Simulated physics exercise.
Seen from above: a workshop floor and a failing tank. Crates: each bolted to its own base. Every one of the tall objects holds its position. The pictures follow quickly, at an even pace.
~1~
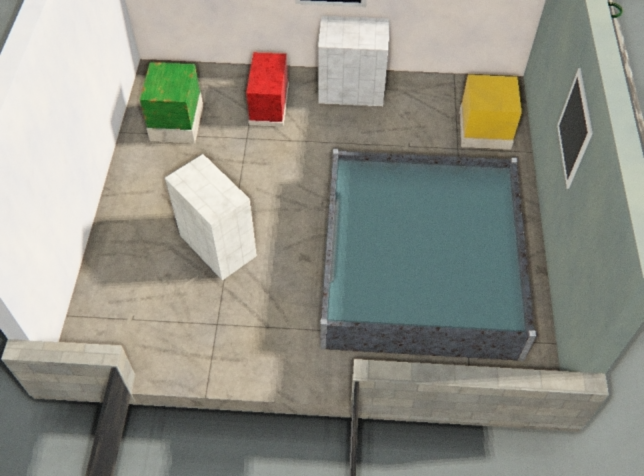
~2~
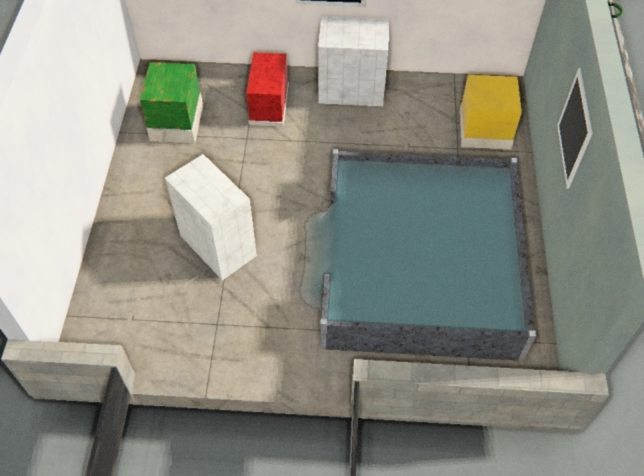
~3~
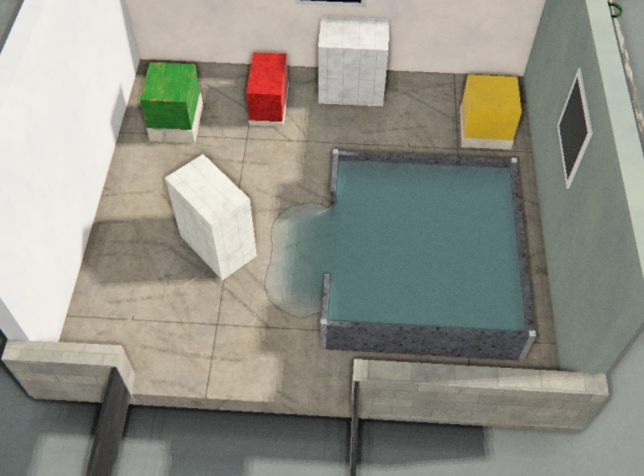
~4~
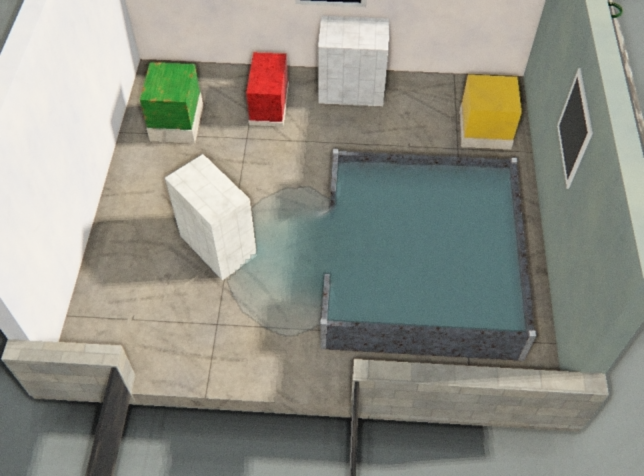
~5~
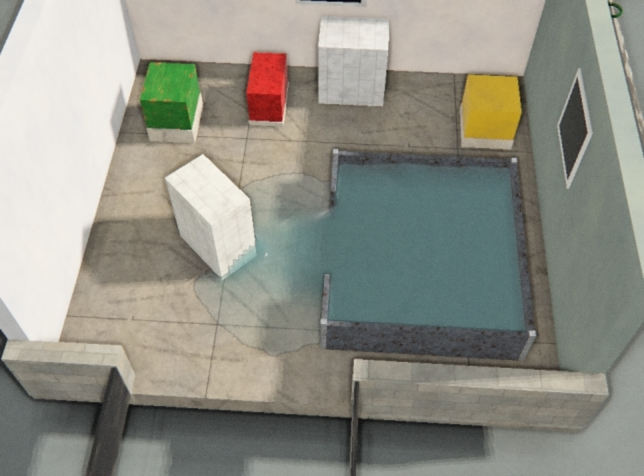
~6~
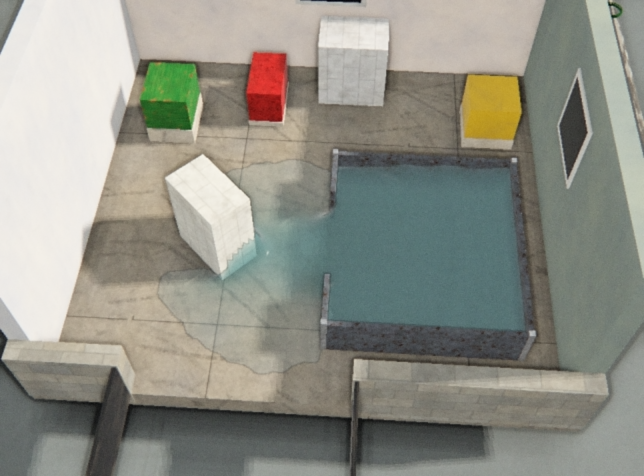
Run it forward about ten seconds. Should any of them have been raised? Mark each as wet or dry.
Green crate: Dry; yellow crate: Dry; red crate: Wet.
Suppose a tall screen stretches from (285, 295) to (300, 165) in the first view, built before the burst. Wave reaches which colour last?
That would be the one in green.
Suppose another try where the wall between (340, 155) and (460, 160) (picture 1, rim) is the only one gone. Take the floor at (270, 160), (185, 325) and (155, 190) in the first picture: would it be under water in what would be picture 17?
In sequence: Inundated, untouched, untouched.
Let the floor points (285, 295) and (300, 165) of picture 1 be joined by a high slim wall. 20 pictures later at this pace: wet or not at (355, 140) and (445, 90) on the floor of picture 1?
As listed: Covered, flooded.
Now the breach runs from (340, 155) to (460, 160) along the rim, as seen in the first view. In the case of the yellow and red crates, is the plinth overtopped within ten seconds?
The yellow one is reached; the red one is reached.
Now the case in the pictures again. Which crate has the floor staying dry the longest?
The crate marked yellow, I reckon.
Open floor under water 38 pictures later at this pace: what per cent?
I'd estimate some 80 per cent.
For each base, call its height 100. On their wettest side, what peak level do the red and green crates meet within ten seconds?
Roughly 240 per cent for the first, 70 per cent for the second.
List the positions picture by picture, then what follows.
Still water in the tank at (425, 240), in the first picture.
Water pours out at (332, 250) and has run to (323, 216), in the second picture.
The front is at (281, 221), out from the gap at (332, 252), in the third picture.
Water pours out at (332, 252) and has run to a hidden place, in the fourth picture.
Water pours out at (332, 252) and has run to (202, 283), in the fifth picture.
The front is at (166, 294), out from the gap at (332, 251), in the sixth picture.
A moment on, water covers 30 % of the floor; the green crate water round its plinth, the yellow crate not reached, the red crate not reached.
Next, water covers 45 % of the floor; the green crate water round its plinth, the yellow crate not reached, the red crate water round its plinth.
Then, water covers 60 % of the floor; the green crate water round its plinth, the yellow crate not reached, the red crate water round its plinth.
Later, water covers 80 % of the floor; the green crate water round its plinth, the yellow crate water round its plinth, the red crate water round its plinth.
In the end, water covers 90 % of the floor; the green crate stayed above the water, the yellow crate stayed above the water, the red crate was topped.
